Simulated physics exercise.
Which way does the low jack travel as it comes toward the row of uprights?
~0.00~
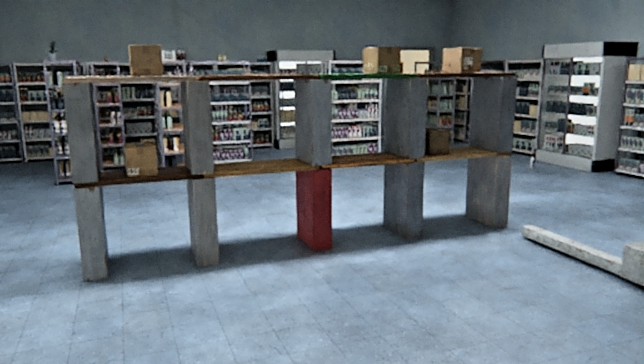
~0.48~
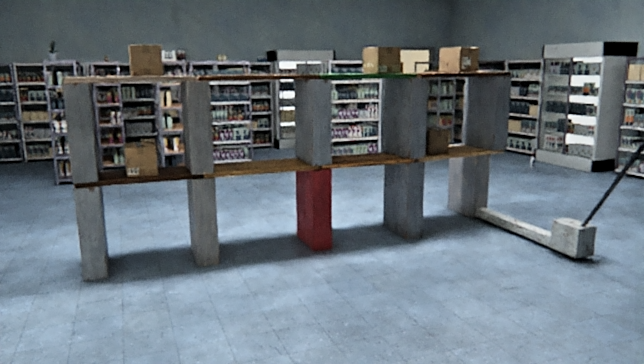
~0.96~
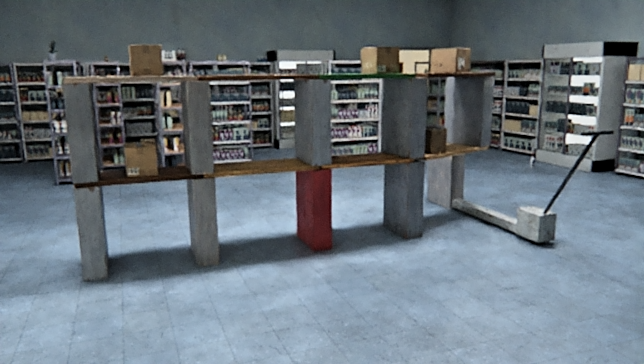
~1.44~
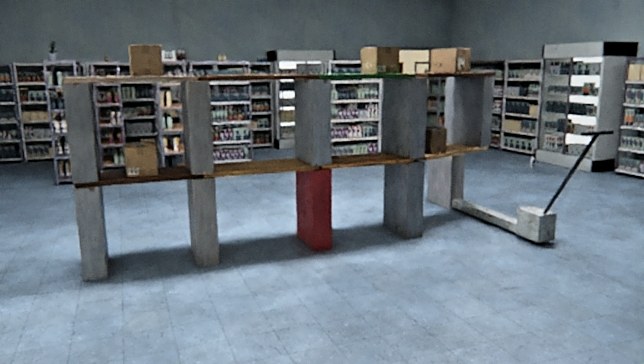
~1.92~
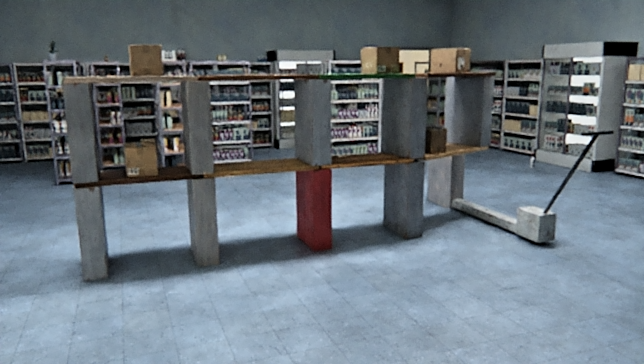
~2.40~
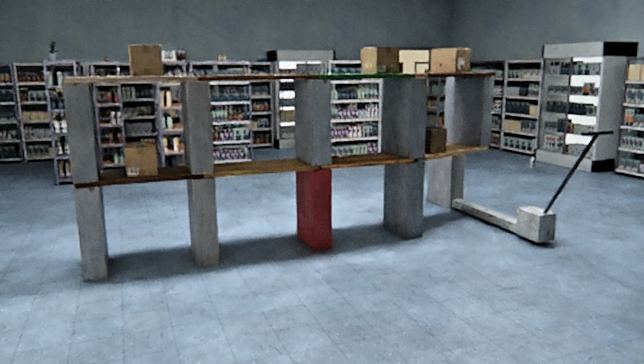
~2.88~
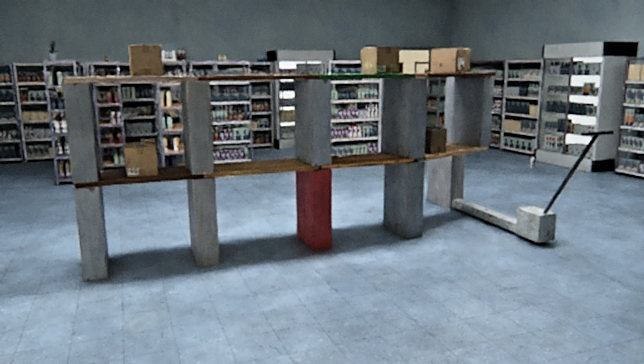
It travels to the left, coming in from the right side and pushing at the foot of the end upright.
